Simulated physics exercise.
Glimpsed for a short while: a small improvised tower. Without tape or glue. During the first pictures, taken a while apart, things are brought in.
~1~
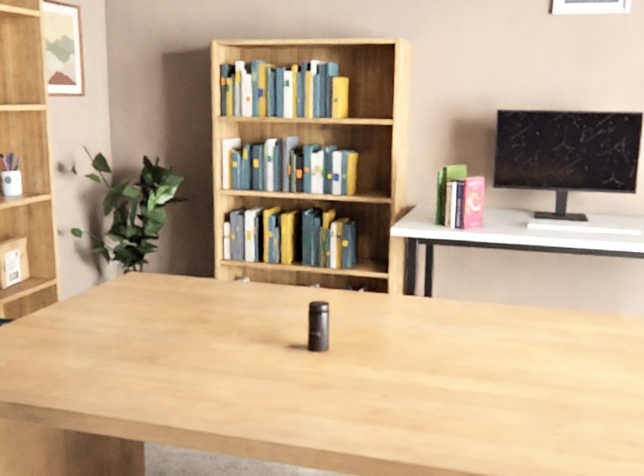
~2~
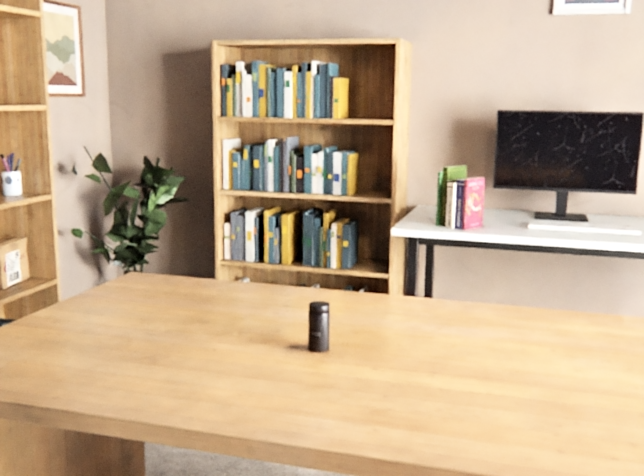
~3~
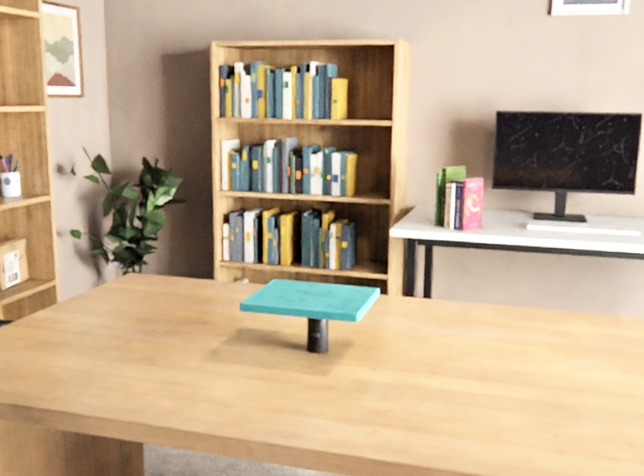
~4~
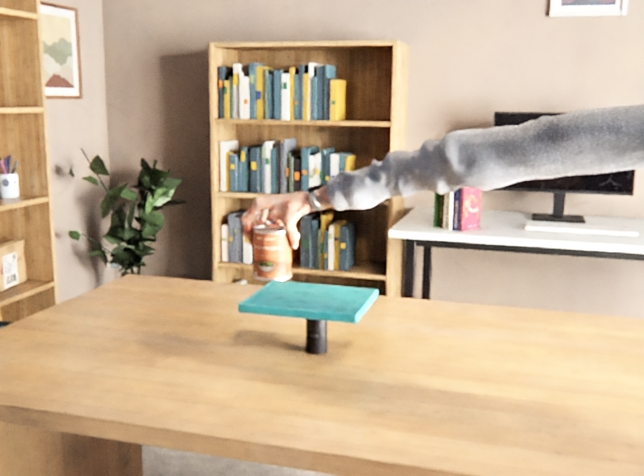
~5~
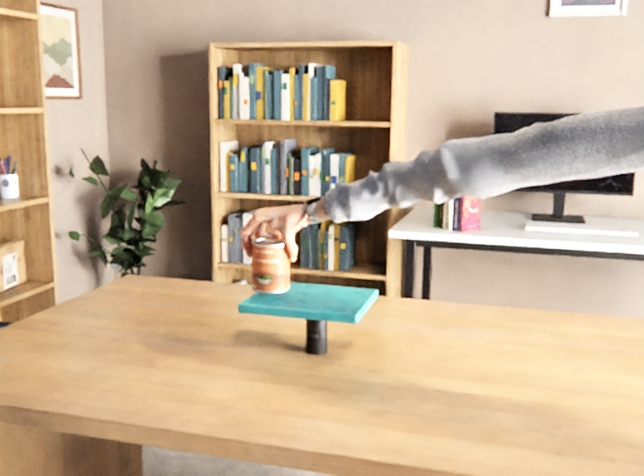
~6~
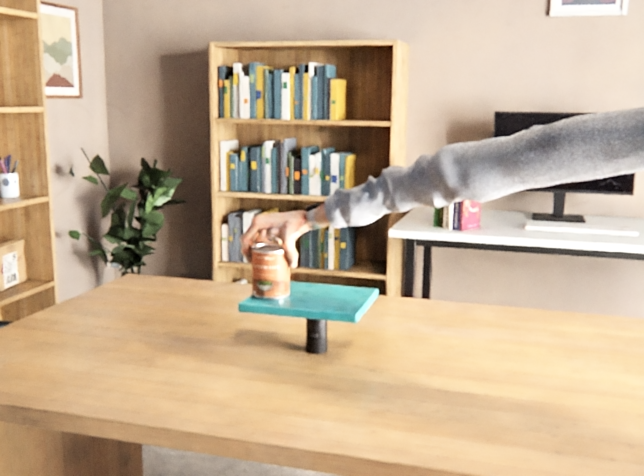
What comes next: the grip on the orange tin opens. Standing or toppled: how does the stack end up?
My guess is that something will drop.
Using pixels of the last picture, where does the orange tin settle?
About (238, 322).
Then, 0.40 s later than the last frame, orange tin now fallen; turquoise lid tilted by 61°.
Then, 0.50 s later than the last frame, turquoise lid tilted by 57°.
When it is over, fallen, orange tin; lying over in the stack, turquoise lid; black shaker as before. End places, in pixels of the last picture, orange tin near (238, 322). The stack loses its balance.
